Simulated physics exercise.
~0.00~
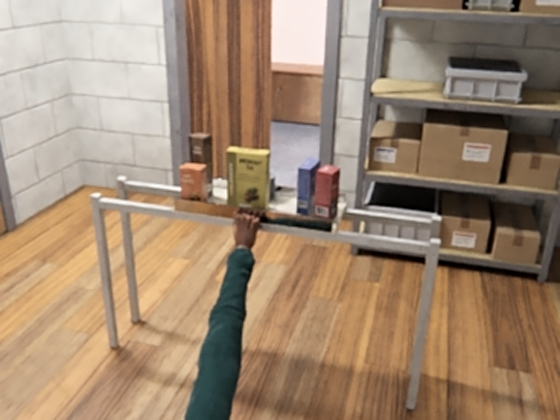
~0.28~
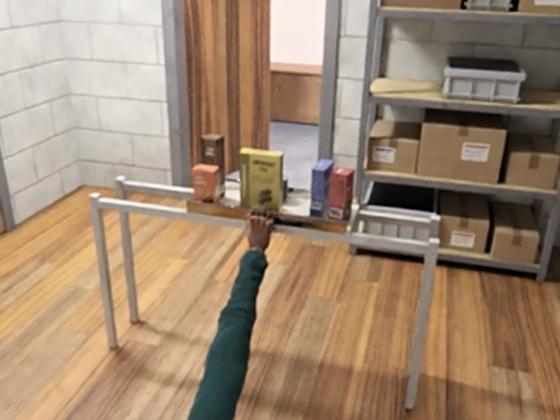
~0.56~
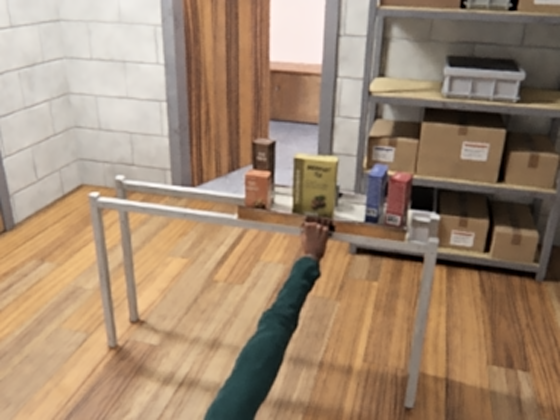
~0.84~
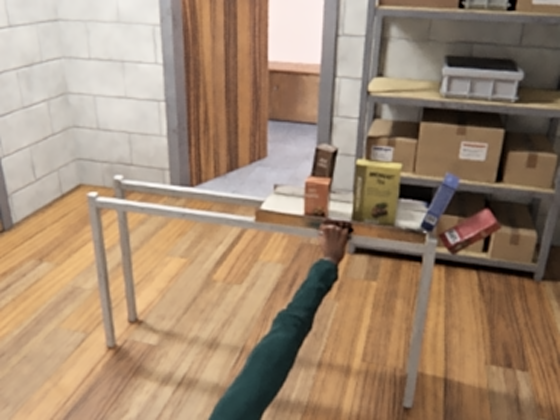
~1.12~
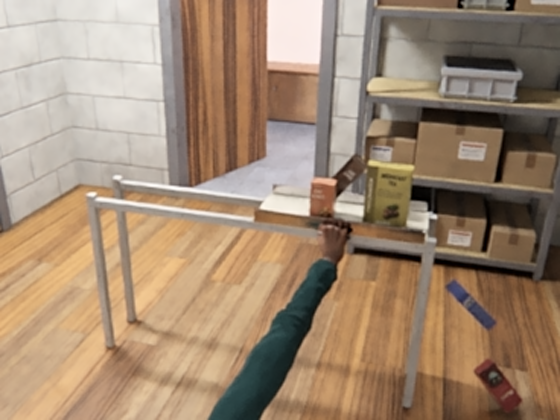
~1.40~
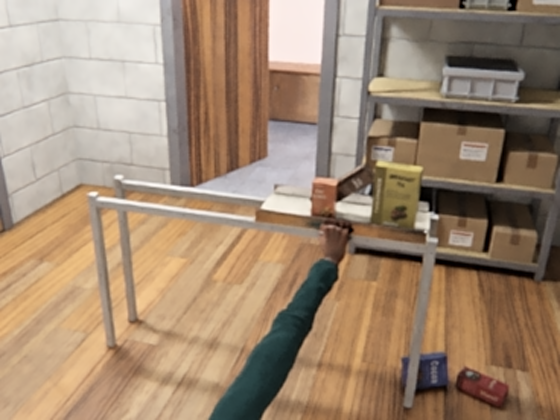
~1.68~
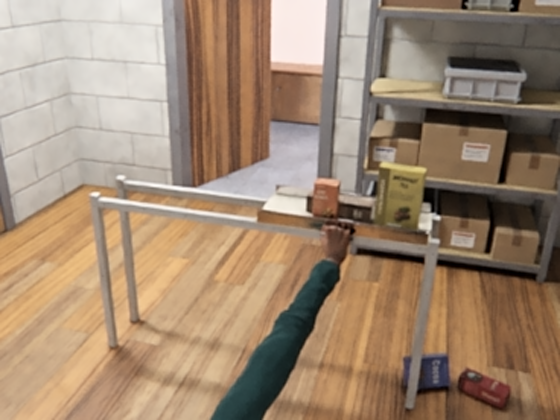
Tray of cartons sliding right along rails under a hand, blue packet and red carton falling to the floor, brown carton toppling aboard.
